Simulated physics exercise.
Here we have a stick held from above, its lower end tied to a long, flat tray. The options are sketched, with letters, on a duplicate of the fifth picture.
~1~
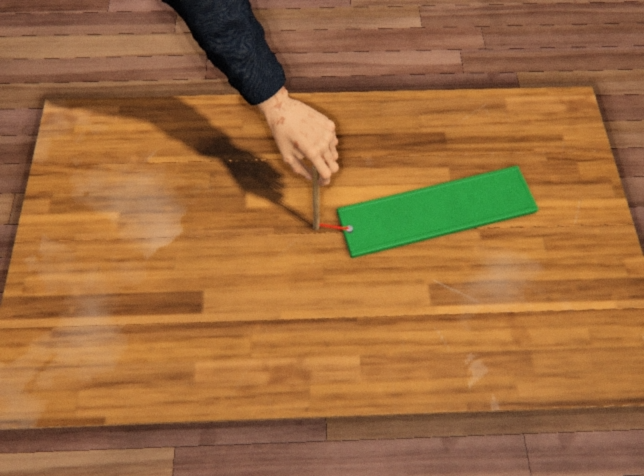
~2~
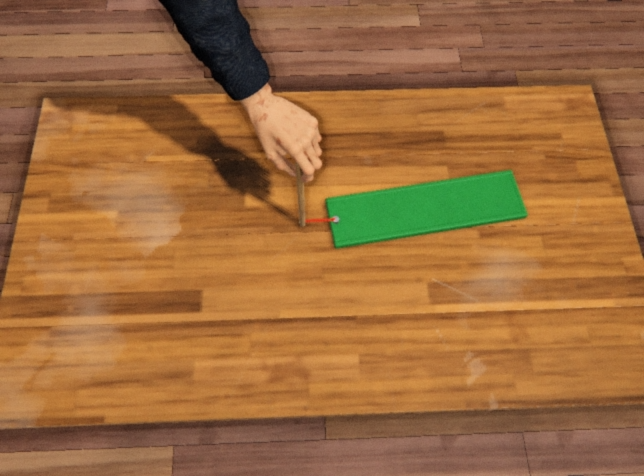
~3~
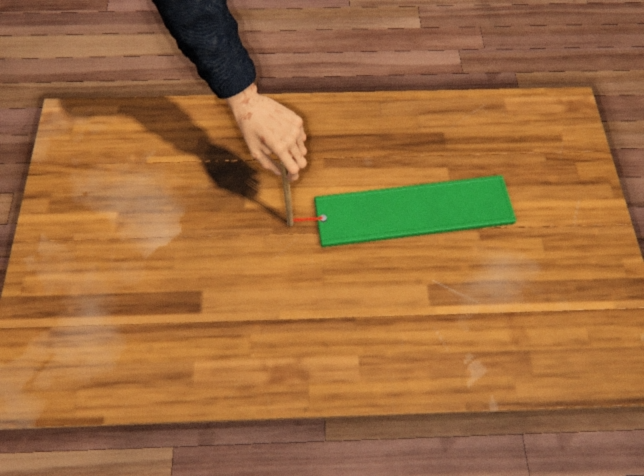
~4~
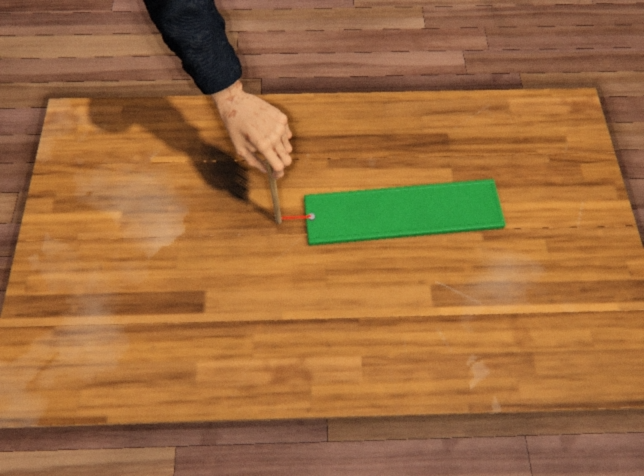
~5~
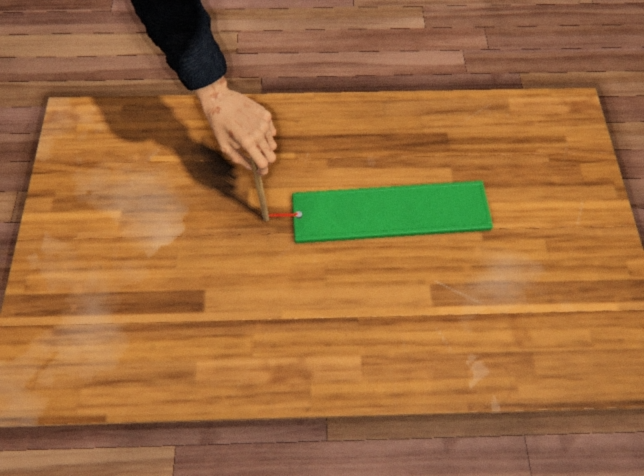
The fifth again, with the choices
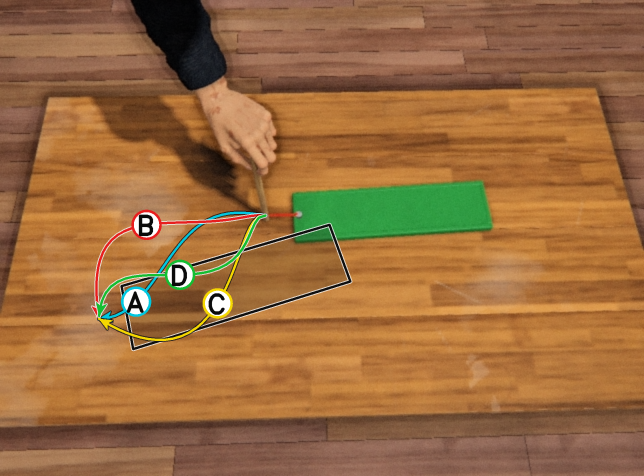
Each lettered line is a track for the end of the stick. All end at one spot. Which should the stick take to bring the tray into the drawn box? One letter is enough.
Path C.
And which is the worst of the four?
Path B.
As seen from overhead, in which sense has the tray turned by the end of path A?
It turns anticlockwise.
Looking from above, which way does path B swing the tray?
On that path, anticlockwise.
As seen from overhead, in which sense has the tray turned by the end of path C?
On that path, anticlockwise.
On the marked copy, A from (266, 215) via (175, 251) to (99, 319); B from (266, 215) via (147, 225) to (99, 319); C from (266, 215) via (208, 316) to (99, 319); D from (266, 215) via (188, 274) to (99, 316); the outline at (236, 284).
Following C. Soon after the start, foot of the stick (229, 283), middle of the tray (347, 229).
Later, foot of the stick (168, 340), middle of the tray (288, 268).
In the end, foot of the stick (100, 319), middle of the tray (235, 284); it lies in the outline.
As for the rest, A leaves its middle at (227, 259); B leaves its middle at (214, 243); D leaves its middle at (226, 262).
